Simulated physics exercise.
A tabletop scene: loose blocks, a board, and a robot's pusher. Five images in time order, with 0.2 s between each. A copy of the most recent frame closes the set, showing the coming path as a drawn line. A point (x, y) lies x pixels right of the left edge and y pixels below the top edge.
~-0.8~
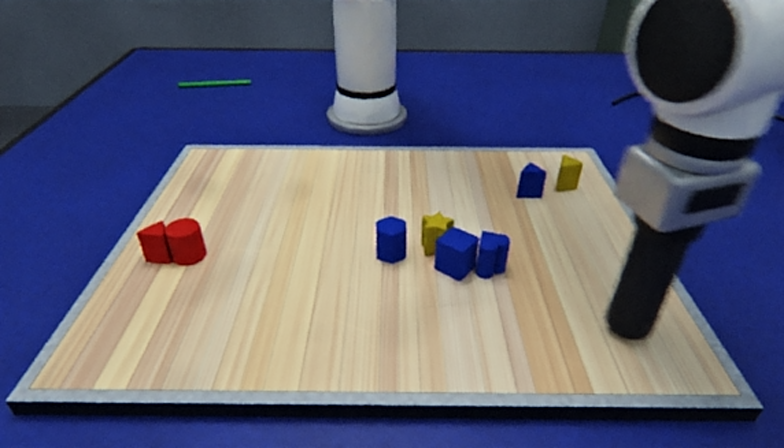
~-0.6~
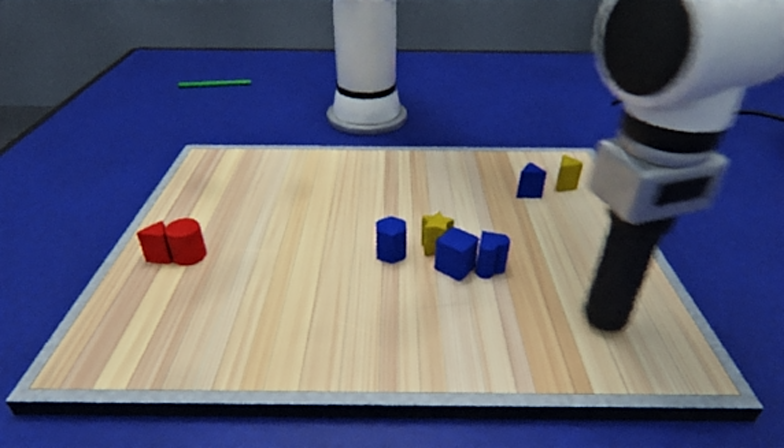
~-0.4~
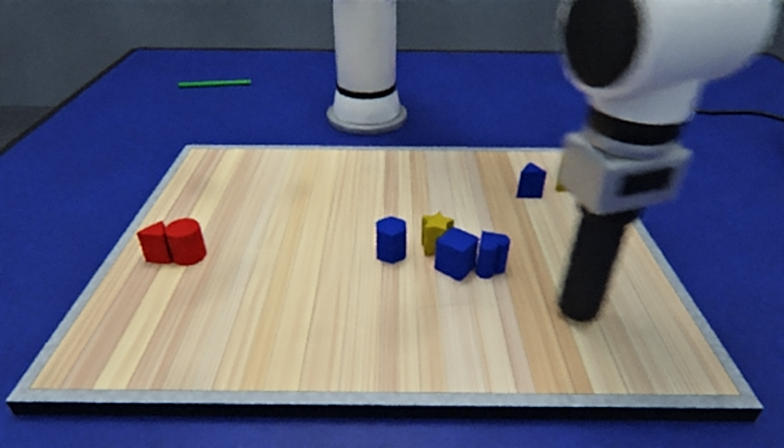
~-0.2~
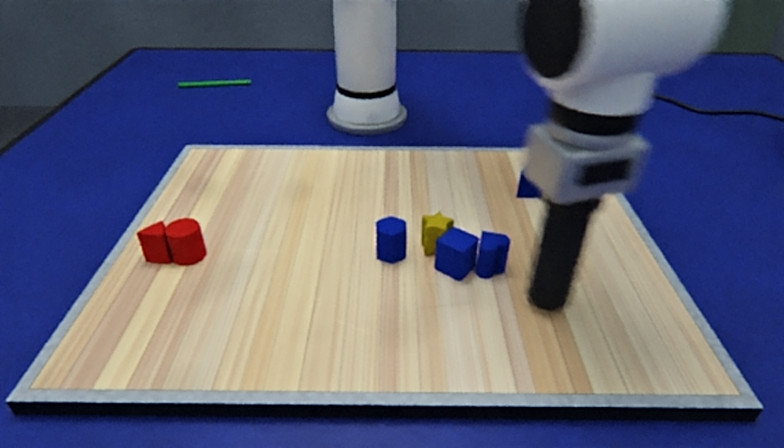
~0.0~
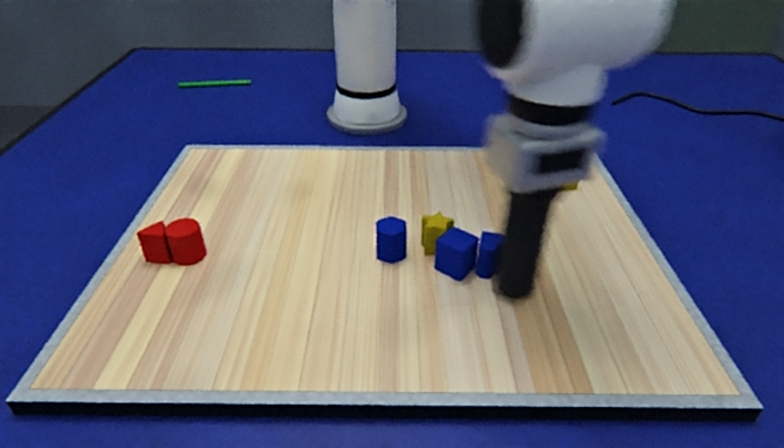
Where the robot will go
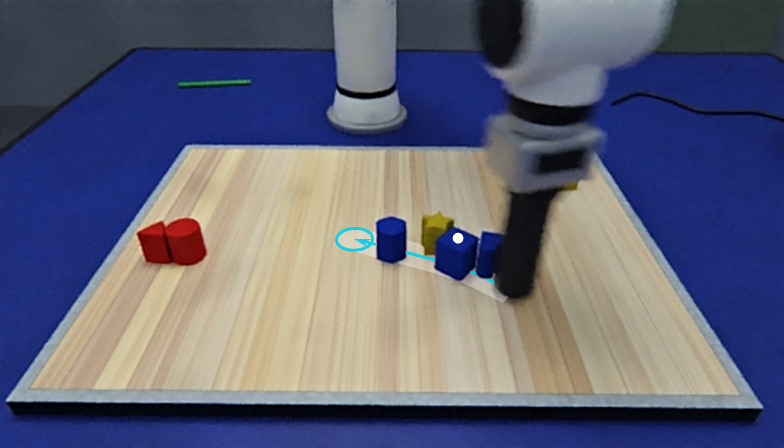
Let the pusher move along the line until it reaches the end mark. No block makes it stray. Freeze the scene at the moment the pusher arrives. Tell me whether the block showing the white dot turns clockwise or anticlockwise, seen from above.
The answer is clockwise.
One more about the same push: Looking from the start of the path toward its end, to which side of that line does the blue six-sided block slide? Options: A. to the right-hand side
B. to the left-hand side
B: To the left-hand side.
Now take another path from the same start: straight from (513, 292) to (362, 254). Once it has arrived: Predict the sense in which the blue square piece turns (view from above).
Looking from above, the answer is clockwise.
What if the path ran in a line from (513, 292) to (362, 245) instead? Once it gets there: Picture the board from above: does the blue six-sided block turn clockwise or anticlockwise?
Viewed from the top, it goes anticlockwise.
Path on the board, from (513, 292) over (460, 268) and (406, 252) to (355, 239); the dot is on the blue square piece.
On the path given first. One third of the way, pusher (460, 262); yellow star block (417, 209), turned 55° clockwise; blue square piece (429, 226), turned 25° anticlockwise; blue heart block (477, 223), turned 60° clockwise.
Two thirds of the way, pusher (405, 246); blue six-sided block (342, 213), turned 40° anticlockwise; yellow star block (412, 203), turned 85° clockwise; blue square piece (379, 211); blue heart block (477, 223), turned 65° clockwise.
At the end, pusher (354, 233); blue six-sided block (319, 210), turned 95° anticlockwise; yellow star block (412, 203), turned 85° clockwise; blue square piece (349, 193), turned 50° clockwise; blue heart block (477, 223), turned 65° clockwise.
